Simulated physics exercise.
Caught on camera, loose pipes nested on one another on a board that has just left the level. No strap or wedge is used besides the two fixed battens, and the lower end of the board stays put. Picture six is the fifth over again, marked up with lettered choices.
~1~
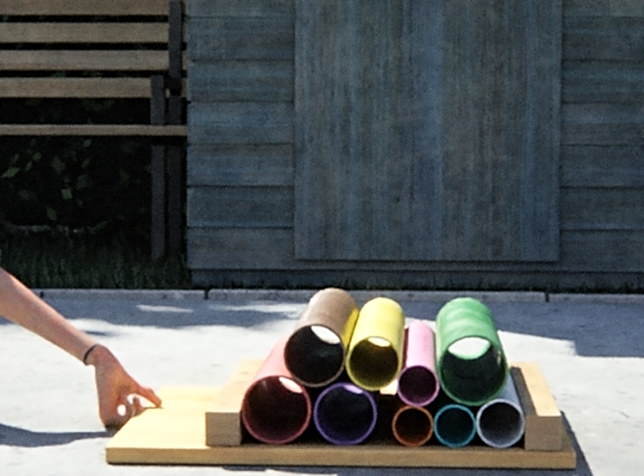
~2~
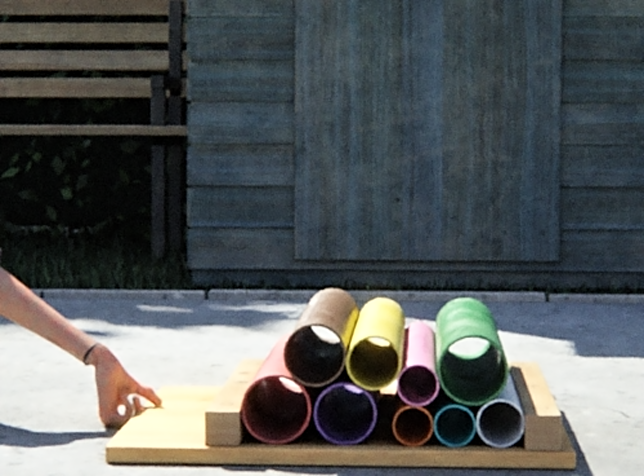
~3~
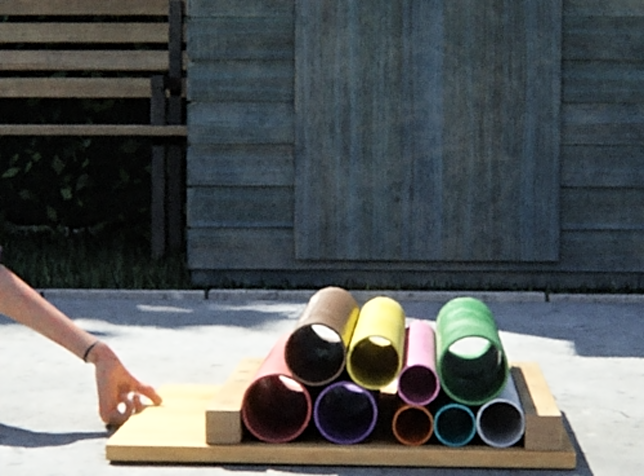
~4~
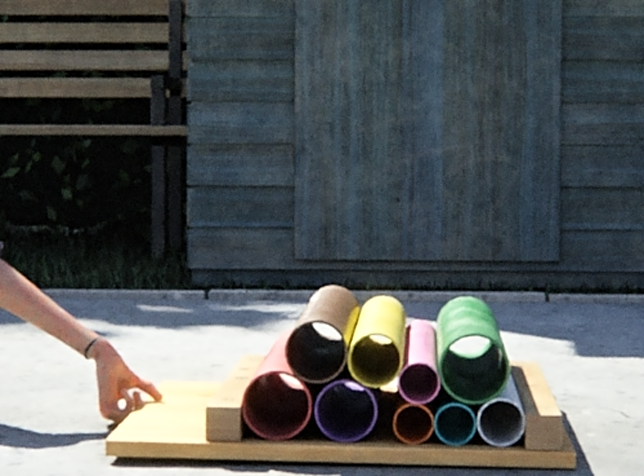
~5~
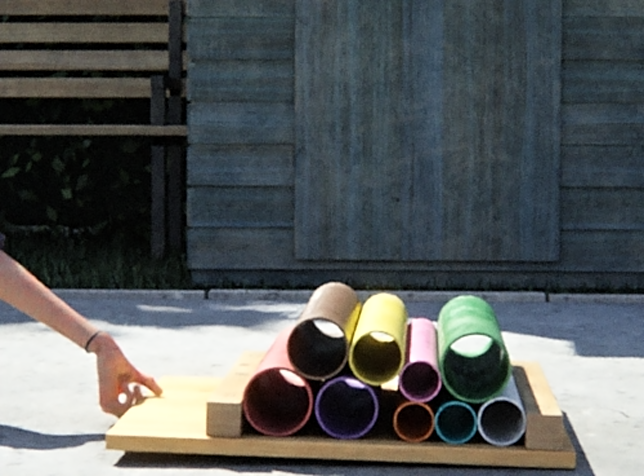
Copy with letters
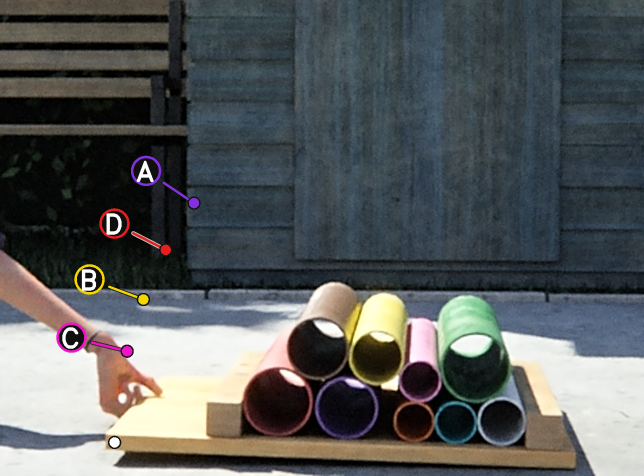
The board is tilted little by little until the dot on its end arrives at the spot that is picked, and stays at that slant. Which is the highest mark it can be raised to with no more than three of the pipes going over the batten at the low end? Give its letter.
B is the limit.
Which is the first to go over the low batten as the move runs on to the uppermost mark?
The green one.
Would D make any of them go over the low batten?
Yes.
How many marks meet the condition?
Two of the four.
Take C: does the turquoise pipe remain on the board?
The turquoise pipe: Yes.
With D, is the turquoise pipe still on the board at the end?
Yes, with D.
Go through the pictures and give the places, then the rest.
Red pipe (276, 409); purple pipe (345, 414); orange pipe (413, 426), in the first picture.
Orange pipe (413, 426); turquoise pipe (455, 426), in the second picture.
Board (347, 406); pink pipe (418, 384), in the third picture.
Board (348, 405); red pipe (277, 405); purple pipe (346, 411); turquoise pipe (455, 424), in the fourth picture.
Board (348, 401); red pipe (277, 401); purple pipe (347, 408), in the fifth picture.
On the copy, A at (194, 203); B at (143, 299); C at (127, 351); D at (166, 250); the white dot at (115, 442).
On B. First, board at 14°.
Then, board at 20°.
Finally, board at 20°, three over the low batten (pink, green, yellow).
By contrast, A four over the low batten (pink, green, yellow, brown); C two over the low batten (pink, green); D four over the low batten (pink, green, yellow, brown).
